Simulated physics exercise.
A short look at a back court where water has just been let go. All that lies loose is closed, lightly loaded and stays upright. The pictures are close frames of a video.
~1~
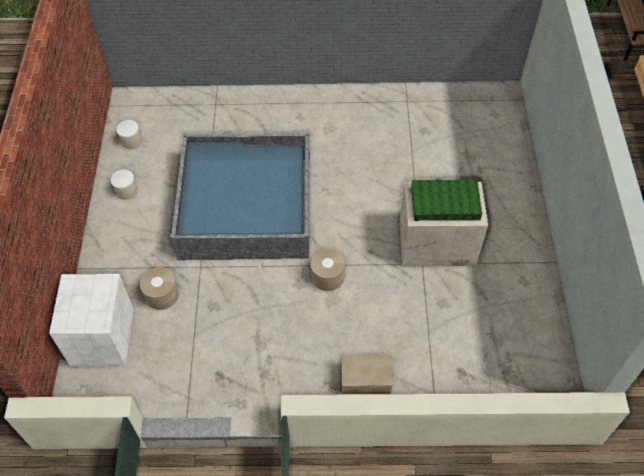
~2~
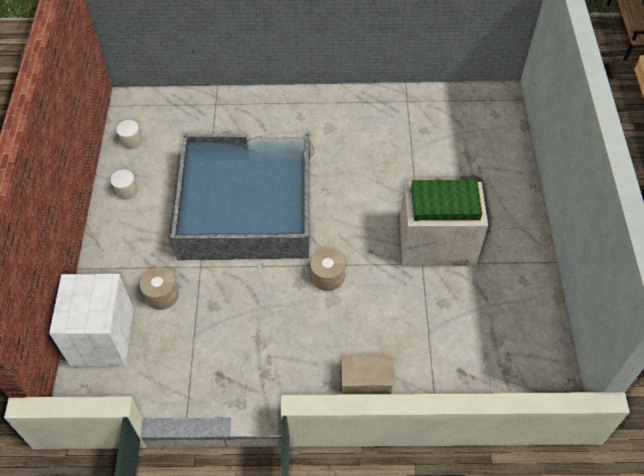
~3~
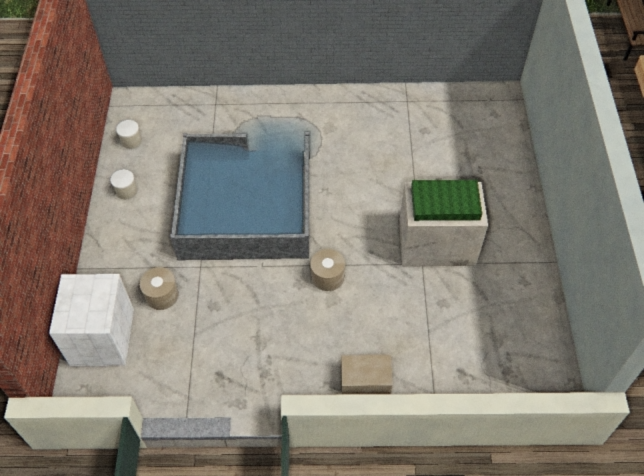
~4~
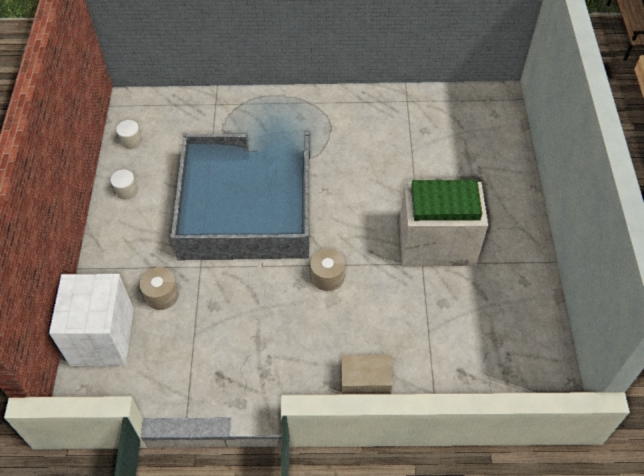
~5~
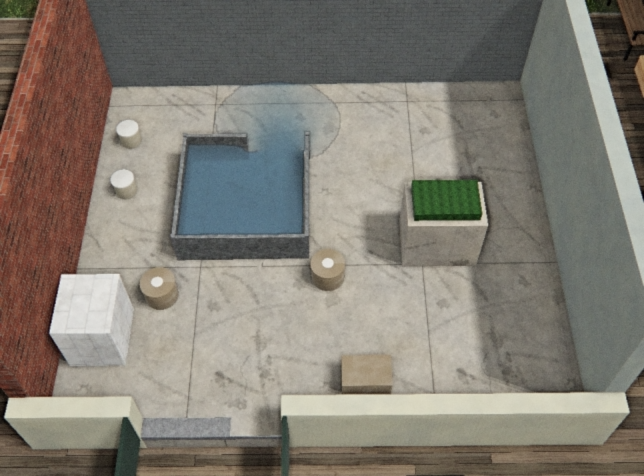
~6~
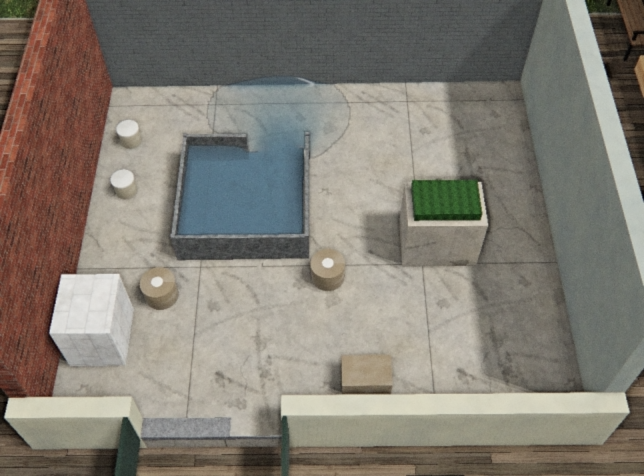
The clip opens on a paved back court with a full, stone-edged basin of blue water among still blocks and small round objects. A gap appears in the basin's far rim, and water pours through, spreading in a thin, widening fan to the grey back wall while the objects stay put.
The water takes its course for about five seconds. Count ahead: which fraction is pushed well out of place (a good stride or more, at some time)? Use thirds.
Share: From one to two thirds.
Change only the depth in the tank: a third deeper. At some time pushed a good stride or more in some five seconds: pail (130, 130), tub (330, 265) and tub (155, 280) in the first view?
One after the other: Shifted that much, never so far, no.
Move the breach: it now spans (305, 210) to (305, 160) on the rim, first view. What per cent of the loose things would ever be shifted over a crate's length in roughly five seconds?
Some 0 per cent.
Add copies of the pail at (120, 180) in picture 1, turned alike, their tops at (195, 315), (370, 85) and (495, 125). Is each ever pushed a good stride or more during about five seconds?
In turn: Under that, swept aside, moved that far.
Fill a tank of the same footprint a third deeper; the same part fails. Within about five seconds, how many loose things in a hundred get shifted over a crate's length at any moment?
Some 40 per cent.
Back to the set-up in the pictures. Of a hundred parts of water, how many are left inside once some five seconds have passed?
Some 100 per cent.
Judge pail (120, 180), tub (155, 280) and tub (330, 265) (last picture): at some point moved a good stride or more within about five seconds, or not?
One after the other: Shifted that much, under that, never so far.
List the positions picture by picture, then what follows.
In the first picture, a pail at (122, 178), on the bottom; a pail at (128, 128), on the bottom; 0 of 5 have shifted.
In the second picture, a pail at (122, 178), on the bottom; a pail at (128, 128), on the bottom; 0 of 5 have shifted.
In the third picture, a pail at (122, 178) rests on the ground; a pail at (128, 128) rests on the ground; 0 of 5 have shifted.
In the fourth picture, a pail at (122, 178) rests on the ground; a pail at (128, 128) rests on the ground; 0 of 5 have shifted.
In the fifth picture, a pail at (122, 178) rests on the ground; a pail at (128, 128), on the bottom; 0 of 5 have shifted.
In the sixth picture, a pail at (122, 178) rests on the ground; a pail at (128, 128), on the bottom; 0 of 5 have shifted.
A moment on, 0 of 5 are well off their spots; 0 afloat.
Next, 0 of 5 are well off their spots; 0 afloat.
Later, 1 of 5 are well off their spots; 1 afloat.
In the end, 2 of 5 are well off their spots, and 2 have been at some point; 2 afloat.
